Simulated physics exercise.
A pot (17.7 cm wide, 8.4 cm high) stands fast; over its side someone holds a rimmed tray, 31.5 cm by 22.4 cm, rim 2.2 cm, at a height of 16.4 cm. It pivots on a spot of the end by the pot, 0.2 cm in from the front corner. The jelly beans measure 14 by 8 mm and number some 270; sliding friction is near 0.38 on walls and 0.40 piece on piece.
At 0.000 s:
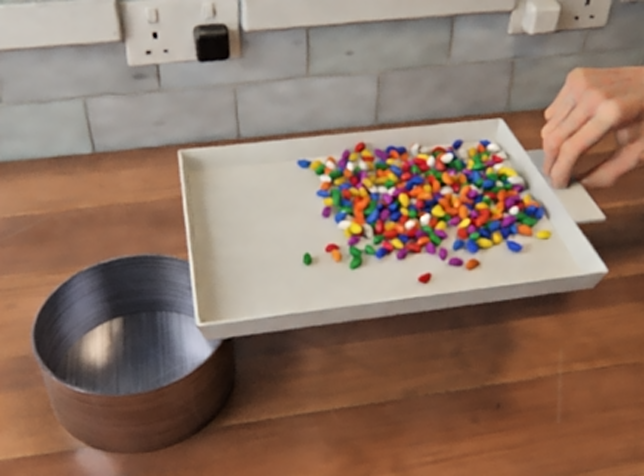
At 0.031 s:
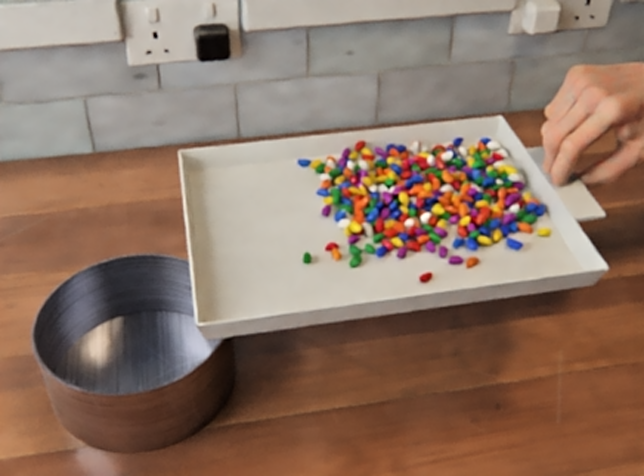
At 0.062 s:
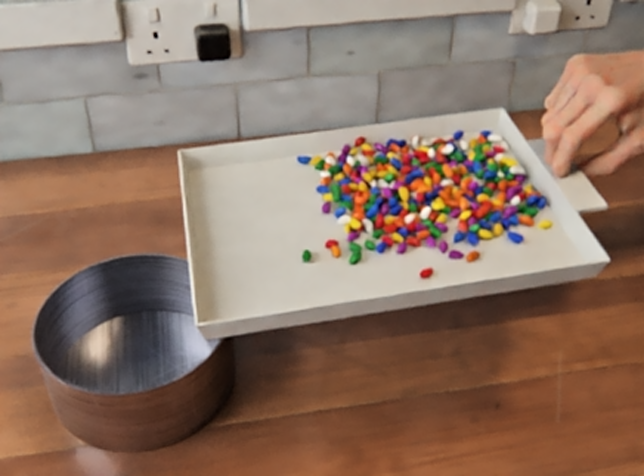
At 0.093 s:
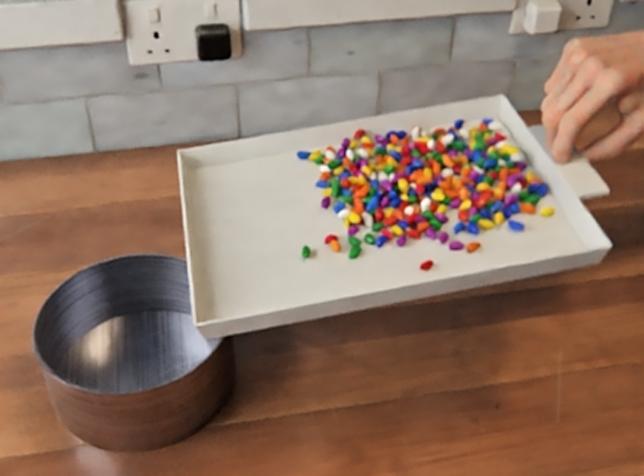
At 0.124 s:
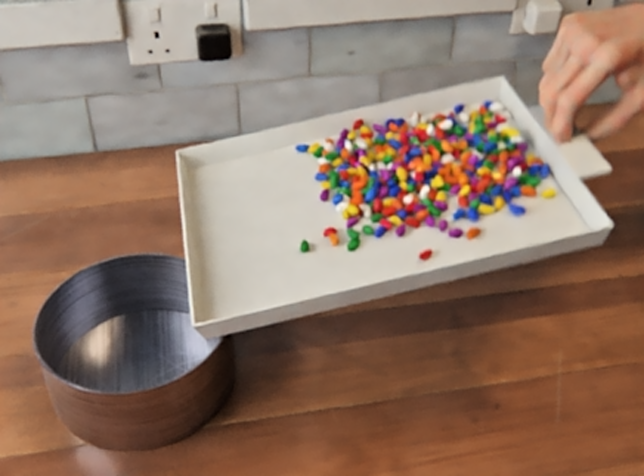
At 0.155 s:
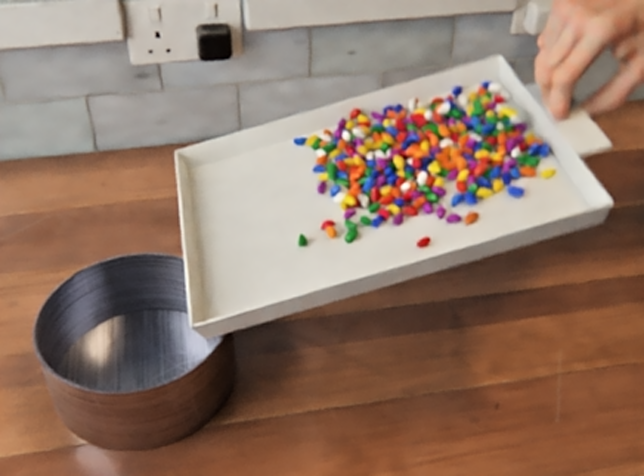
A pile of brightly multicoloured jelly beans sits toward the right of a white rimmed tray, held over a wooden countertop and seen from slightly above. A dark round pot with a brown outside stands below the tray's left end, with grey tiles and white sockets behind. As the camera stays still, a hand at the right raises that end, tilting the tray leftward increasingly quickly while the beans keep their place on it.
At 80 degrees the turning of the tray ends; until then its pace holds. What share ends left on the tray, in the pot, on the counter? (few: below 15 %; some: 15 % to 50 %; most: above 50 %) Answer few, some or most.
Left on the tray: Few; in the pot: Most; on the counter: Some.
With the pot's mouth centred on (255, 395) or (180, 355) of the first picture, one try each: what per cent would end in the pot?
About 5 and 30 per cent.
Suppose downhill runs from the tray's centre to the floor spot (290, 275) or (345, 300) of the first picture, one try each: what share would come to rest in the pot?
About 0 and 0 per cent.
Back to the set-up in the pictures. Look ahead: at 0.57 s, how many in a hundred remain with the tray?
Roughly 100 per cent.
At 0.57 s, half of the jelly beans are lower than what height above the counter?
Some 22 cm.
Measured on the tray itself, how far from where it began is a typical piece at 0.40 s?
Roughly 2 cm.
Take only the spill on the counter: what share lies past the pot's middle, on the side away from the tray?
Some 80 per cent.
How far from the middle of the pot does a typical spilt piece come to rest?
Some 24 cm.
After 0.40 s, tilt 46 degrees; the tray holds 100 %, the pot 0 %.
After 0.57 s, tilt 70 degrees; the tray holds 100 %, the pot 0 %.
After 0.86 s, tilt 80 degrees; the tray holds 15 %, the pot 55 %.
By 2.4 s all is still; tray 10 %, pot 65 %, counter 25 %.
